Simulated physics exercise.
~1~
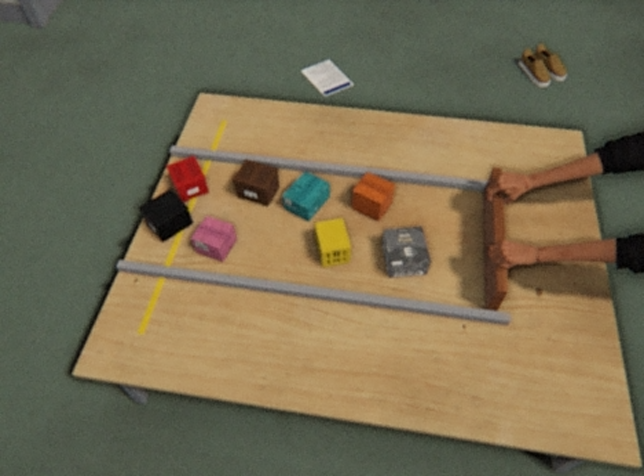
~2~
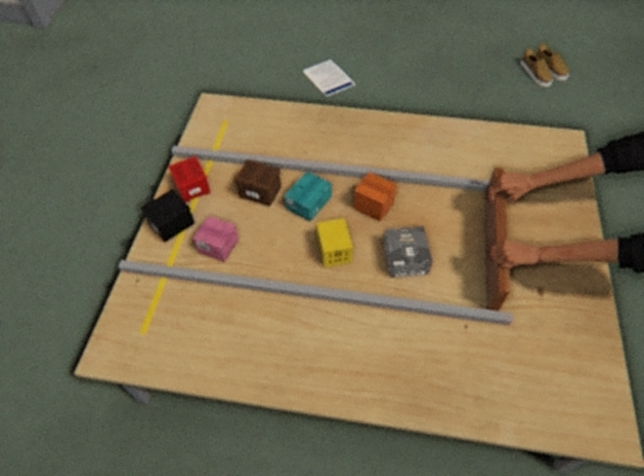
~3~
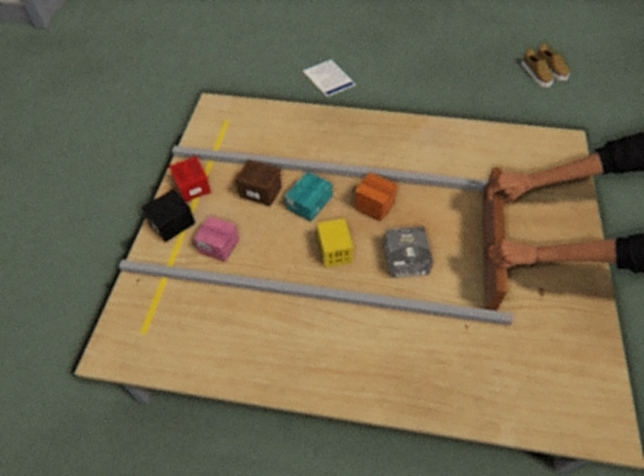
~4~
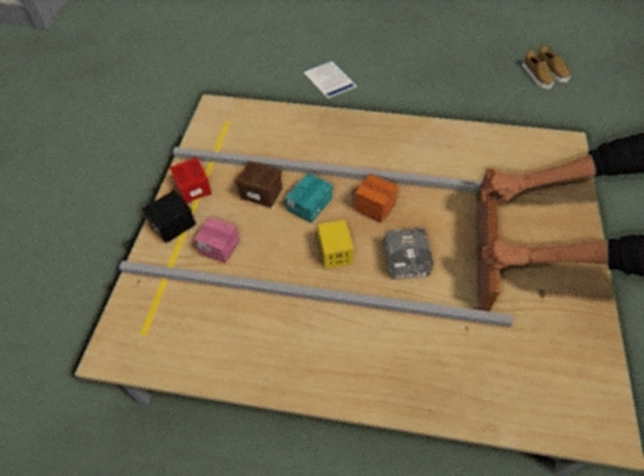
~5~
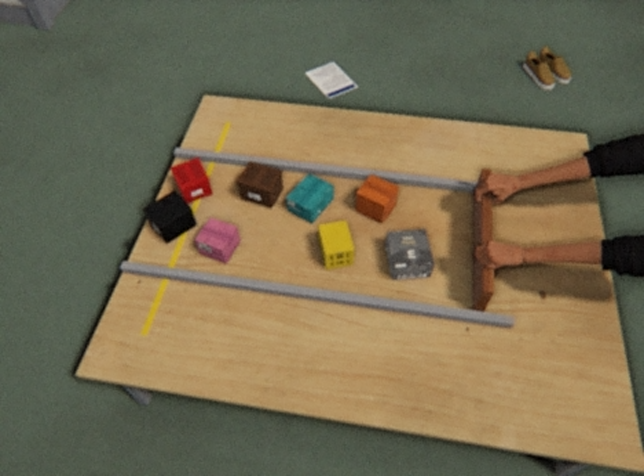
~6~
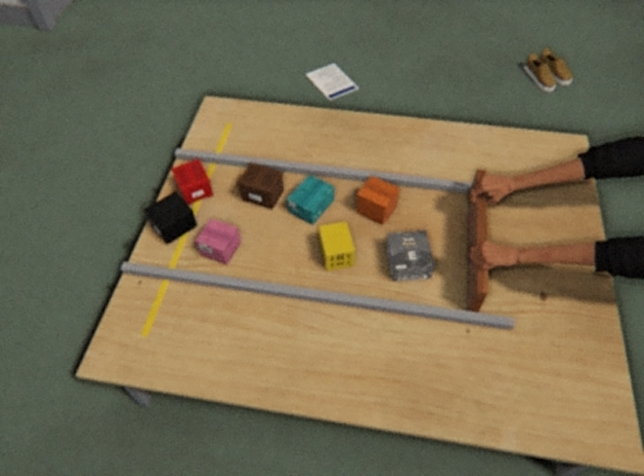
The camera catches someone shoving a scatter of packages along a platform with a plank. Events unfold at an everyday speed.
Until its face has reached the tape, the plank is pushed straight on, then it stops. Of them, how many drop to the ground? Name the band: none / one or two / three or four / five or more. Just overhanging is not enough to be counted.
Band: Five or more.
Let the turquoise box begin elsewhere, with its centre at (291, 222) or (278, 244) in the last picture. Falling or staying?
Result for the turquoise box: It leaves the top at position one; it leaves the top at position two.
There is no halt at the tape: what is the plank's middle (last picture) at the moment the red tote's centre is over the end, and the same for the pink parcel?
Its middle is about (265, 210) and about (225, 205).
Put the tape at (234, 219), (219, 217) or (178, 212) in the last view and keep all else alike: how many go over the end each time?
Going through each try, you'd get 2, 4 and 6.
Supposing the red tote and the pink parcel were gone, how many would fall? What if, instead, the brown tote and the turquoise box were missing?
The first removal gives 4, the second gives 4.
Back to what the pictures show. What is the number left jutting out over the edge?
I count 0 overhanging.
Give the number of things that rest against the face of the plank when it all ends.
That number would be 2.
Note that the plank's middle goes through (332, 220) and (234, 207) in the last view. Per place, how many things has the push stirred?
Moved so far: 5, then 8.
Early on, none off yet; black tote at rest near (172, 219); red tote at rest near (193, 182); pink parcel at rest near (219, 242).
A while later, one off so far; black tote travelled about its own width near (153, 209); red tote in the air near (149, 202); pink parcel travelled well along near (151, 240).
Finally, the number that fall off is five or more; lost, yellow crate, turquoise box, brown tote, pink parcel, red tote and black tote.
